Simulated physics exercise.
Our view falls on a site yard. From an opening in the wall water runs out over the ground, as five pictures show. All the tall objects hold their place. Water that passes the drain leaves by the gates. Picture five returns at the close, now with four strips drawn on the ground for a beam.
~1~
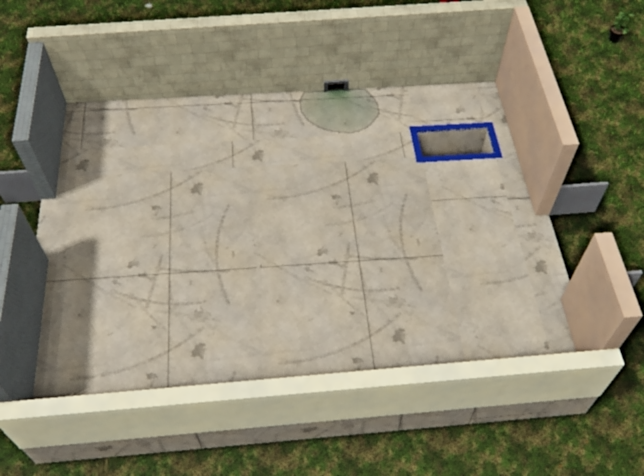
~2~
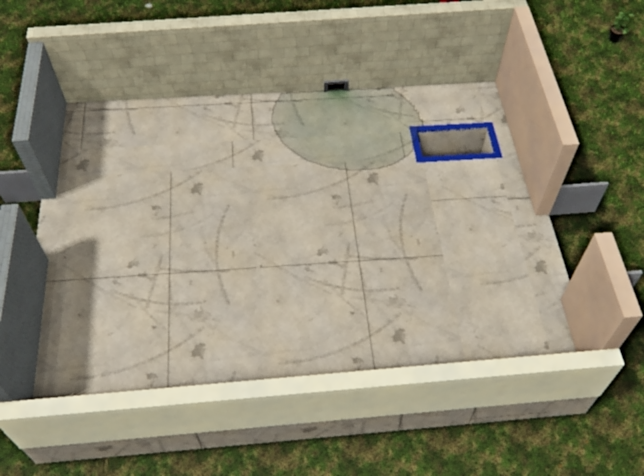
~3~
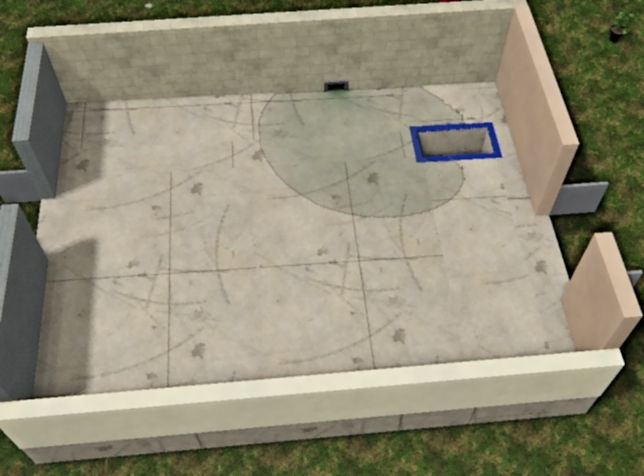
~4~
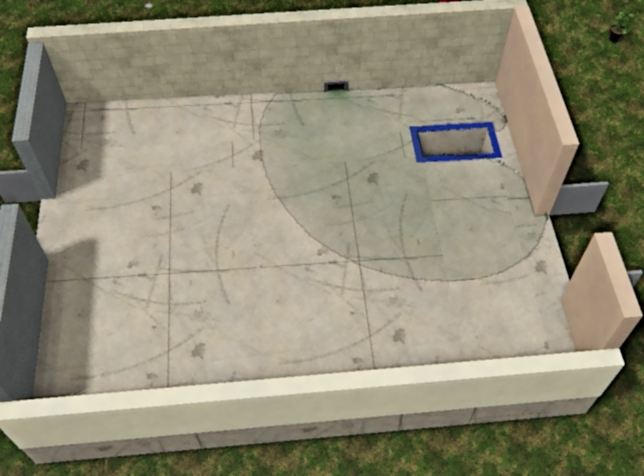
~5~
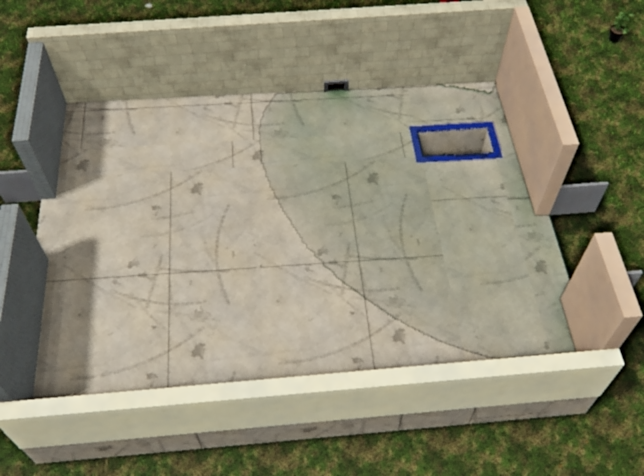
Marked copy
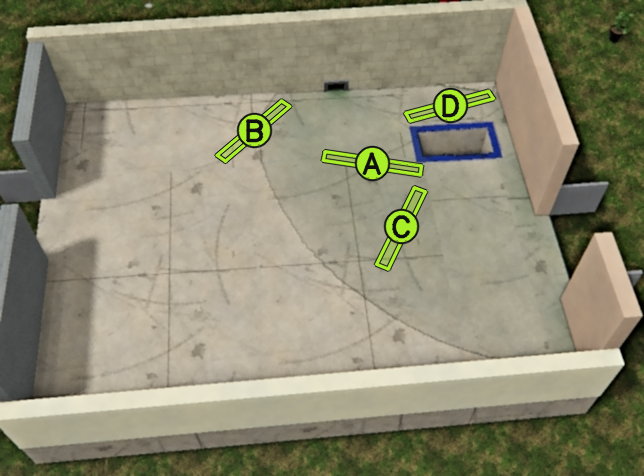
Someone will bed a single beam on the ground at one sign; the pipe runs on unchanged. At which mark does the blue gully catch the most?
A is best.
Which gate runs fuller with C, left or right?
More leaves on the right.
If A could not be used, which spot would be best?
That is spot C.
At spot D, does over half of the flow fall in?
No.
In lime, A from (324, 156) to (420, 170); B from (221, 158) to (285, 103); C from (382, 266) to (419, 189); D from (407, 117) to (490, 94).
With A, about 60 % of the stream goes into the blue gully, about 40 % out by the gates.
With B, about 27 % of the stream goes into the blue gully, about 73 % out by the gates.
With C, about 40 % of the stream goes into the blue gully, about 60 % out by the gates.
With D, about 25 % of the stream goes into the blue gully, about 75 % out by the gates.
